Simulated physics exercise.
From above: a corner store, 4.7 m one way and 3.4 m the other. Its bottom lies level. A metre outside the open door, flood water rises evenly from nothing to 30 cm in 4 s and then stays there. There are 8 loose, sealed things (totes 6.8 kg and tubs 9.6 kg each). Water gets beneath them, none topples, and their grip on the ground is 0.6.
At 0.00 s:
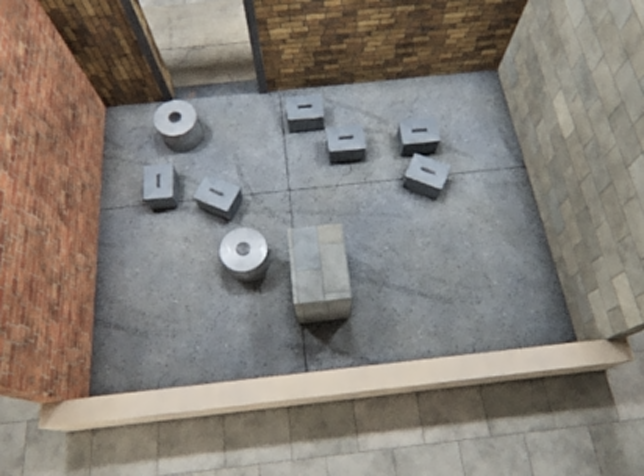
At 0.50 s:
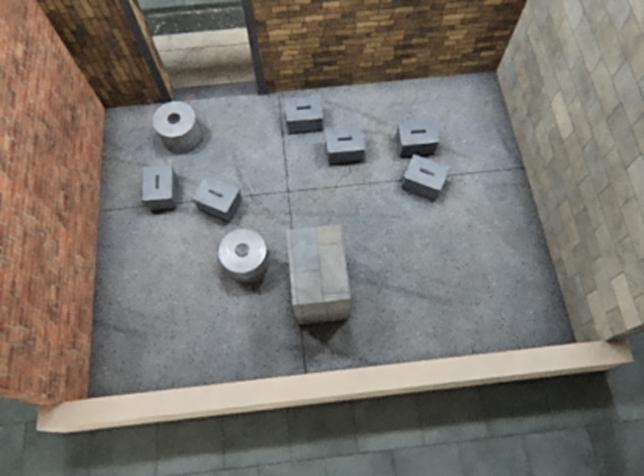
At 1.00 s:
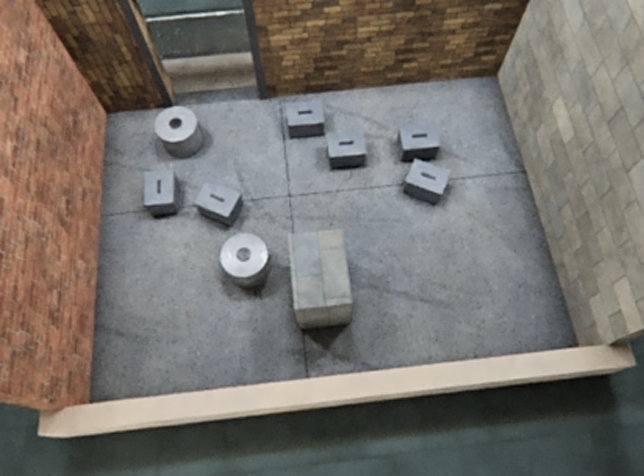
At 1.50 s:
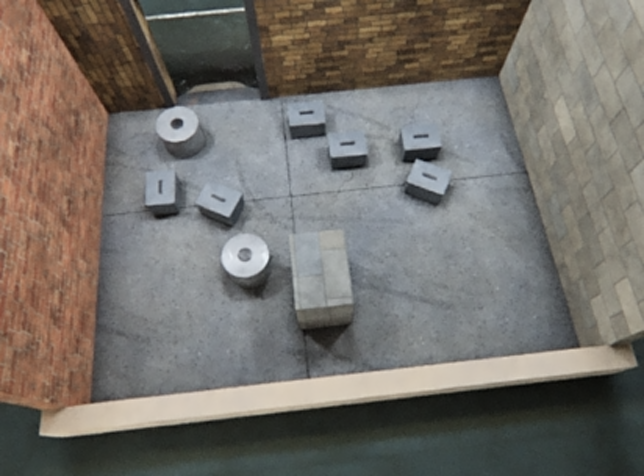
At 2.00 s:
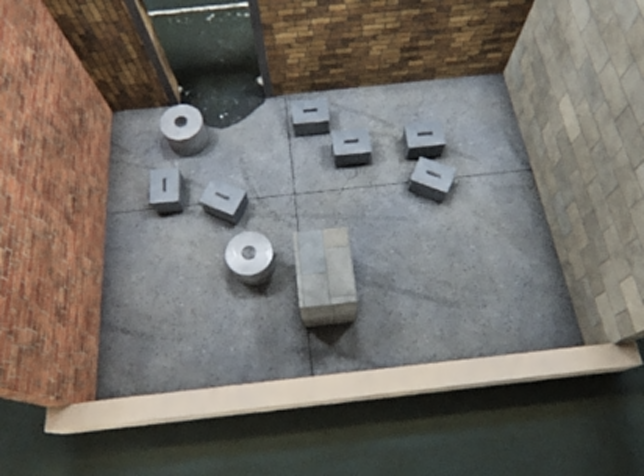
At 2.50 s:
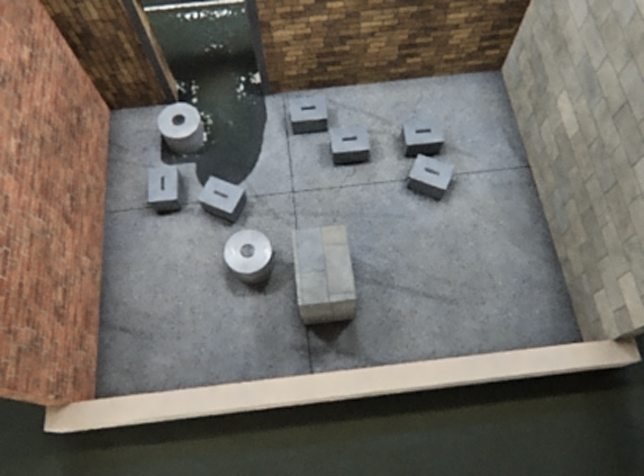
In a brick-walled store, dark water covers the ground outside, then enters through the doorway.
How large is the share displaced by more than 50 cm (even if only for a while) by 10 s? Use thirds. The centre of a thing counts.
That comes to one to two thirds.
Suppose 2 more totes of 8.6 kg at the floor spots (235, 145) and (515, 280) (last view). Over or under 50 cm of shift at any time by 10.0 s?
In that order: Over, more.
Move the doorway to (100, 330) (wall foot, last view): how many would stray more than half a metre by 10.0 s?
In that case 6 of them.
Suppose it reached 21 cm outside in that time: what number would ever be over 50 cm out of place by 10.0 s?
In that case 4 of them.
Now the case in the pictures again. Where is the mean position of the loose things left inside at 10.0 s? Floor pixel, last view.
Around (357, 229).
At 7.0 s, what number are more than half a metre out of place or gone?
I count 4.
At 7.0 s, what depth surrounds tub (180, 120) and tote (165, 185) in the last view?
About 19 and 19 cm.
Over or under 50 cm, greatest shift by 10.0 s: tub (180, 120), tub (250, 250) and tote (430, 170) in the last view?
In that order: More, past it, less.
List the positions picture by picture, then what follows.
In the first frame, a tub at (175, 118), on the bottom; a tote at (419, 131) rests on the ground; water covers 0.0 m2; 0 of 8 have shifted.
In the second frame, a tub at (174, 119), on the bottom; a tote at (418, 132), on the bottom; 0.0 m2 under water; 0 of 8 have shifted.
In the third frame, a tub at (176, 124), on the bottom; a tote at (420, 136) rests on the ground; 0.0 m2 under water; 0 of 8 have shifted.
In the fourth frame, a tub at (177, 124), on the bottom; a tote at (421, 137) rests on the ground; 0.0 m2 under water; 0 of 8 have shifted.
In the fifth frame, a tub at (181, 122) rests on the ground; a tote at (425, 134), on the bottom; water covers 0.2 m2; 0 of 8 have shifted.
In the sixth frame, a tub at (179, 120) rests on the ground; a tote at (423, 131), on the bottom; 0.8 m2 under water; 0 of 8 have shifted.
After 3.5 s 0 of 8 are over 50 cm from their spots; 0 afloat.
After 4.5 s 2 of 8 are over 50 cm from their spots; 1 afloat.
After 7.0 s 4 of 8 are over 50 cm from their spots; 4 afloat.
After 10.0 s 4 of 8 are over 50 cm from their spots, and 4 have been at some point; 5 afloat.
